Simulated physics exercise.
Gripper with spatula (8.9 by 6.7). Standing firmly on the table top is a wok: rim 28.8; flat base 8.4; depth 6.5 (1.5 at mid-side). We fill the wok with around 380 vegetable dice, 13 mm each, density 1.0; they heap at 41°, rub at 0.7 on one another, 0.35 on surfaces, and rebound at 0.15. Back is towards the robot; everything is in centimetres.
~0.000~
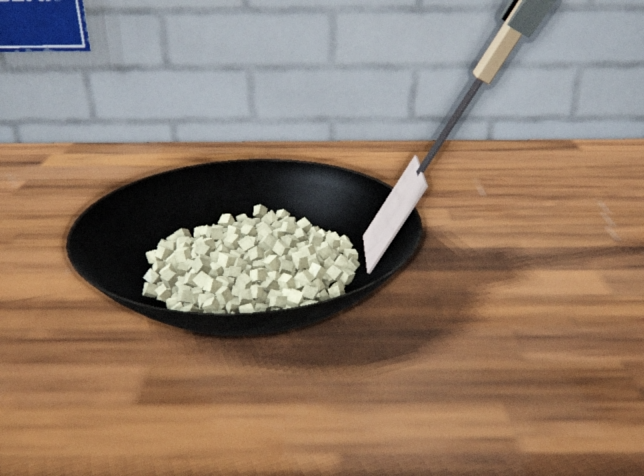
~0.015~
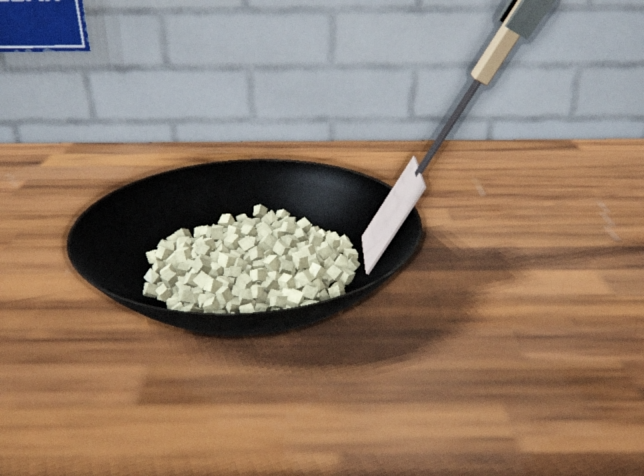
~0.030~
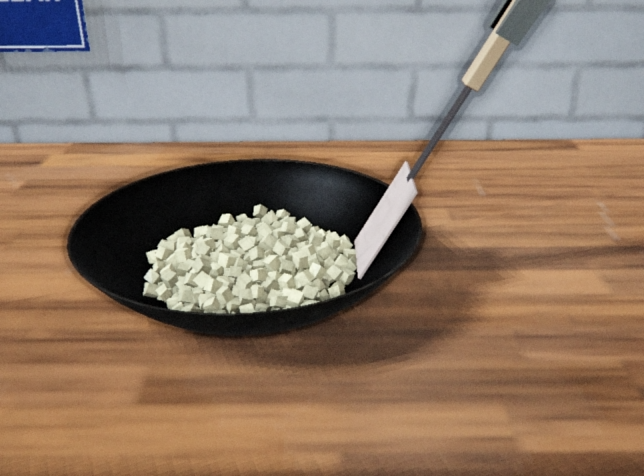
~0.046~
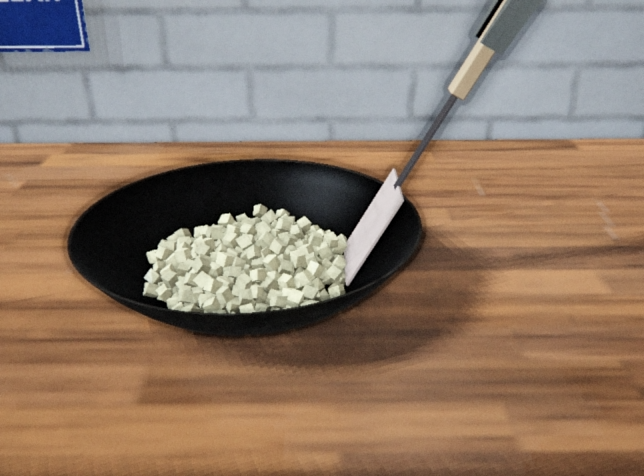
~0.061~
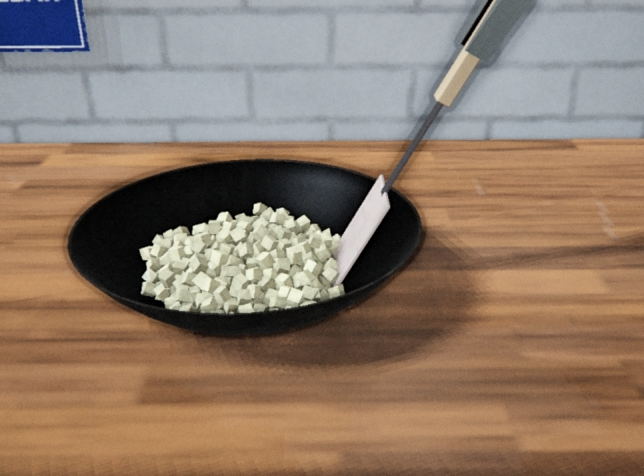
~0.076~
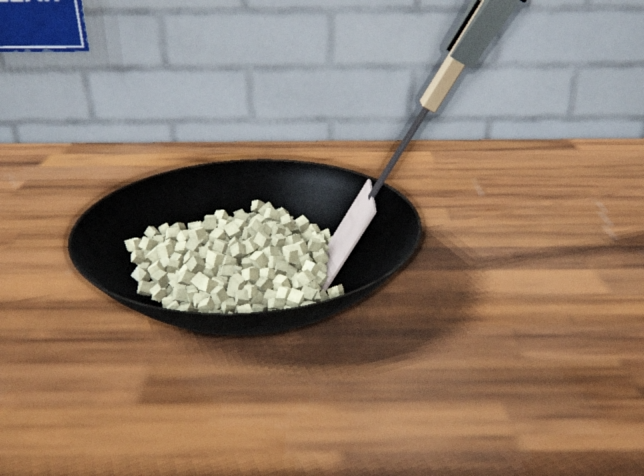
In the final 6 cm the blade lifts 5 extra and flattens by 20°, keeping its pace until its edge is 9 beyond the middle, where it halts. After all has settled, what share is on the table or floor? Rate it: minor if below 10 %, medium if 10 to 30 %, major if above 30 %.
Rating: Medium.
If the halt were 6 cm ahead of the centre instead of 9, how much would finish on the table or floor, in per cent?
About 5 %.
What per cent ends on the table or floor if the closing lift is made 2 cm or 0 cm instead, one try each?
Roughly 25 % and then 20 %.
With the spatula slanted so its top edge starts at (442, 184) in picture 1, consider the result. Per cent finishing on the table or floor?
Some 25 per cent.
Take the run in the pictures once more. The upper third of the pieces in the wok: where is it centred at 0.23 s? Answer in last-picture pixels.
Around (131, 224).
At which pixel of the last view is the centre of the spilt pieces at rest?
In the last view, it's around (18, 289).
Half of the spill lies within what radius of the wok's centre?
Close to 22 cm from the centre.
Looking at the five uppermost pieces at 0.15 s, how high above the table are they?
They are some 7 cm up.
After 0.15 s, sloping 61°, highest piece 7 above the table; 381 in the wok.
After 0.23 s, sloping 55°, highest piece 9 above the table; 374 in the wok, 7 on the blade or in flight.
After 0.47 s, sloping 41°, highest piece 8 above the table; 299 in the wok, 67 on the table or floor, 15 on the blade or in flight.
After 1.52 s, sloping 41°, highest piece 7 above the table; 299 in the wok, 82 on the table or floor.
In the end, 299 in the wok, 82 on the table or floor. That is 22 % on the table or floor.
